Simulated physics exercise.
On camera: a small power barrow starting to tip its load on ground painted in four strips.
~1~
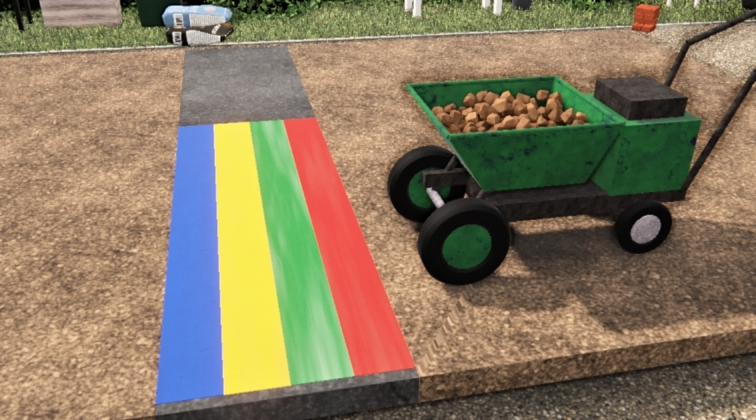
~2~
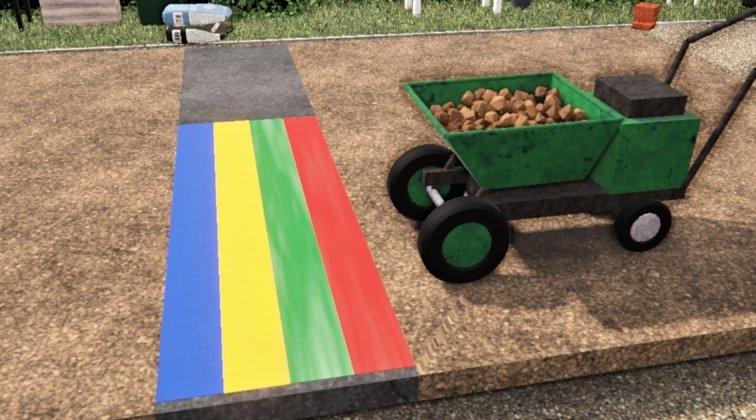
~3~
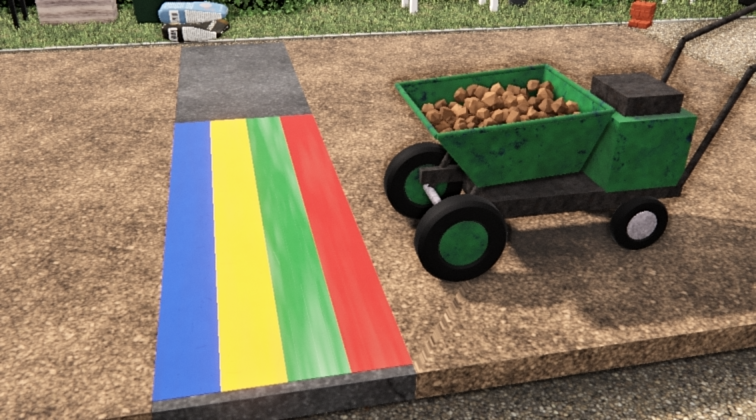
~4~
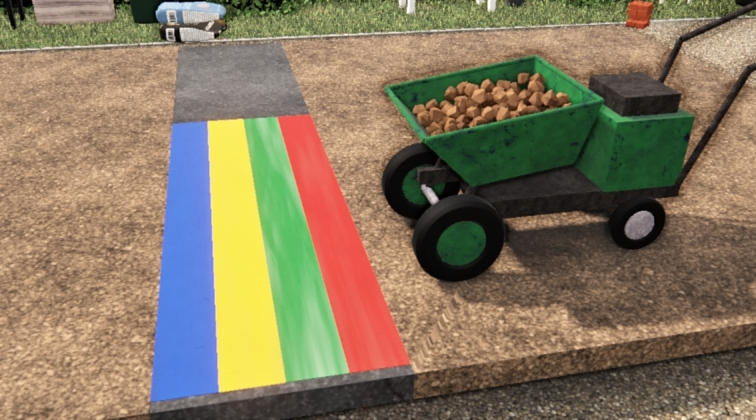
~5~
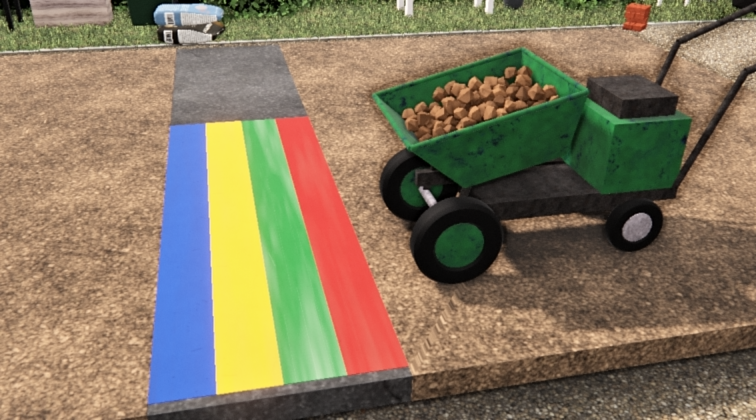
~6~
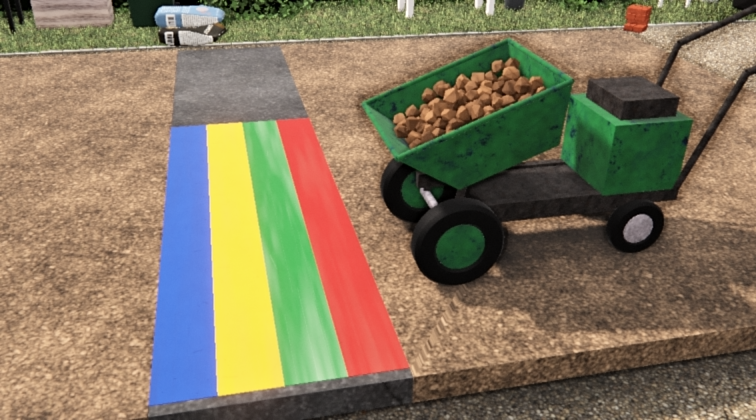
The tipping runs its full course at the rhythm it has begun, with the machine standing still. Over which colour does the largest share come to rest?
The green one gets the largest share.
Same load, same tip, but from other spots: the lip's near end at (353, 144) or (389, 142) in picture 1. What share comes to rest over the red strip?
Roughly 0 per cent, and 0 per cent.
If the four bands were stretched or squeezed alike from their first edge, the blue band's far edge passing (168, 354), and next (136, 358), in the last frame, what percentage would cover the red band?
Near 10 % and 20 %.
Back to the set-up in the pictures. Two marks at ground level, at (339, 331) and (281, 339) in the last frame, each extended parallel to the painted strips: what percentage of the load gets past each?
In turn 80 and 40 in a hundred.
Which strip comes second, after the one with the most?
The runner-up: That yellow strip.
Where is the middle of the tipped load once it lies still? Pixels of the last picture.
Around (276, 263).
Soon after the last picture, skip tipped steeply; all in the skip.
A little later, skip tipped right over; about two thirds in the skip; a stray few over the red strip; about a quarter over the green strip; a small part over the yellow strip; a stray few falling.
Later still, skip tipped right over; a small part in the skip; a small part over the red strip; about a third over the green strip; about a quarter over the yellow strip; a small part over the blue strip; a stray few off the paint.
At rest, skip tipped right over; a small part in the skip; a small part over the red strip; about a third over the green strip; about a quarter over the yellow strip; a small part over the blue strip; a stray few off the paint.
